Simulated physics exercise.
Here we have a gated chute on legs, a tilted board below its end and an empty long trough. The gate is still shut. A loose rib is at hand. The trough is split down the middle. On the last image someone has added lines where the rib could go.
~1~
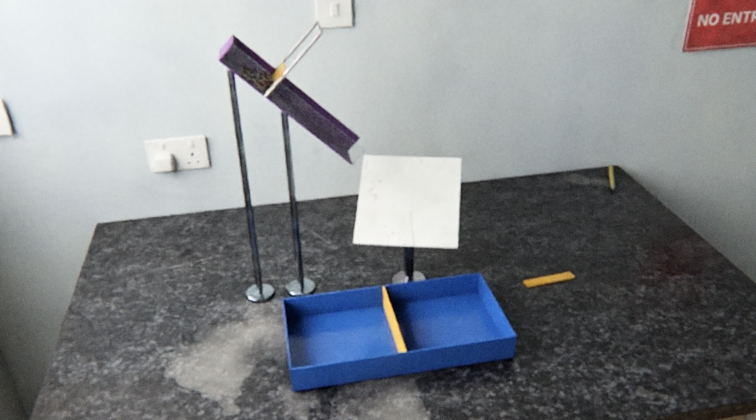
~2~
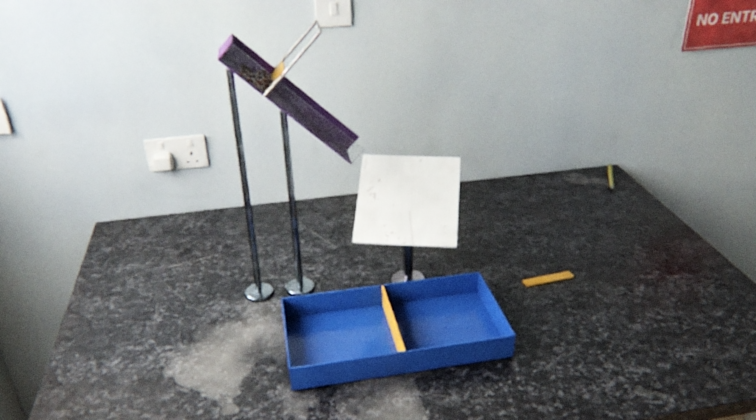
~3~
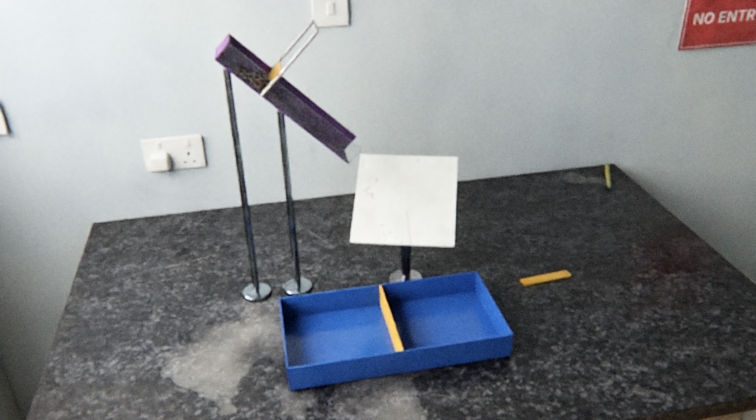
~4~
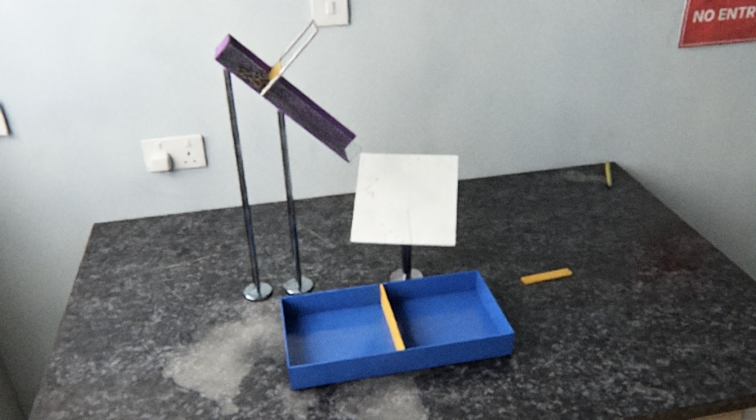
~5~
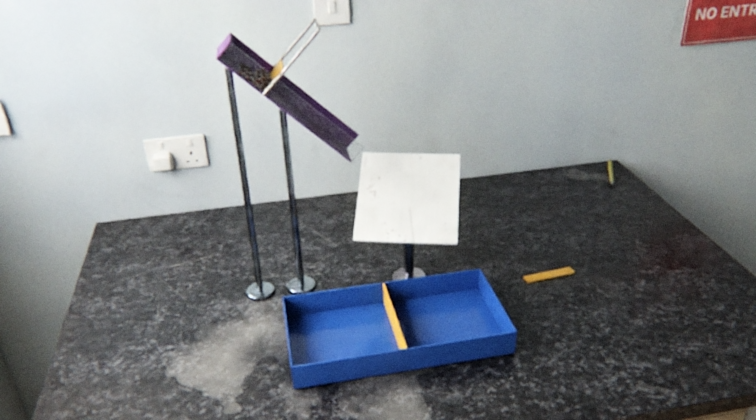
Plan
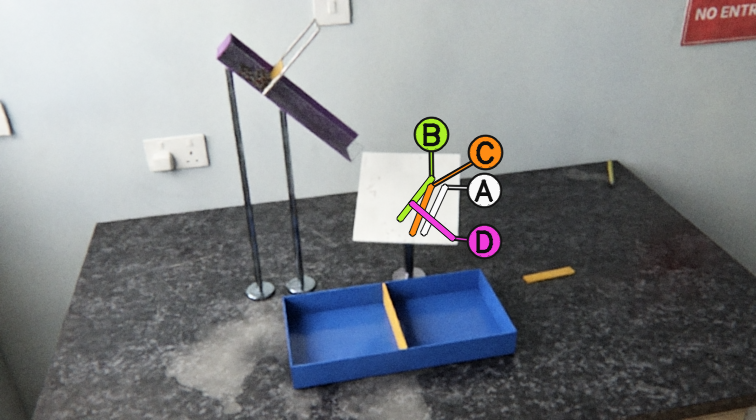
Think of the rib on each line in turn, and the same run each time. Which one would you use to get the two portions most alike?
Line C does it best.
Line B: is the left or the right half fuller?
More lands on the left.
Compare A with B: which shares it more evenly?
Line A.
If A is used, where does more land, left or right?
Right.
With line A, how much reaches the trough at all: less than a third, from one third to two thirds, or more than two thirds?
Line A gives more than two thirds.
On the marked copy, line A from (445, 187) to (423, 232); line B from (431, 178) to (400, 218); line C from (430, 186) to (412, 233); line D from (412, 203) to (452, 238).
With A, of what is caught, close to a quarter in the left half, the bulk in the right.
With B, of what is caught, all but a few in the left half, a small share in the right.
With C, of what is caught, close to half in the left half, close to half in the right.
With D, of what is caught, close to a quarter in the left half, the bulk in the right.
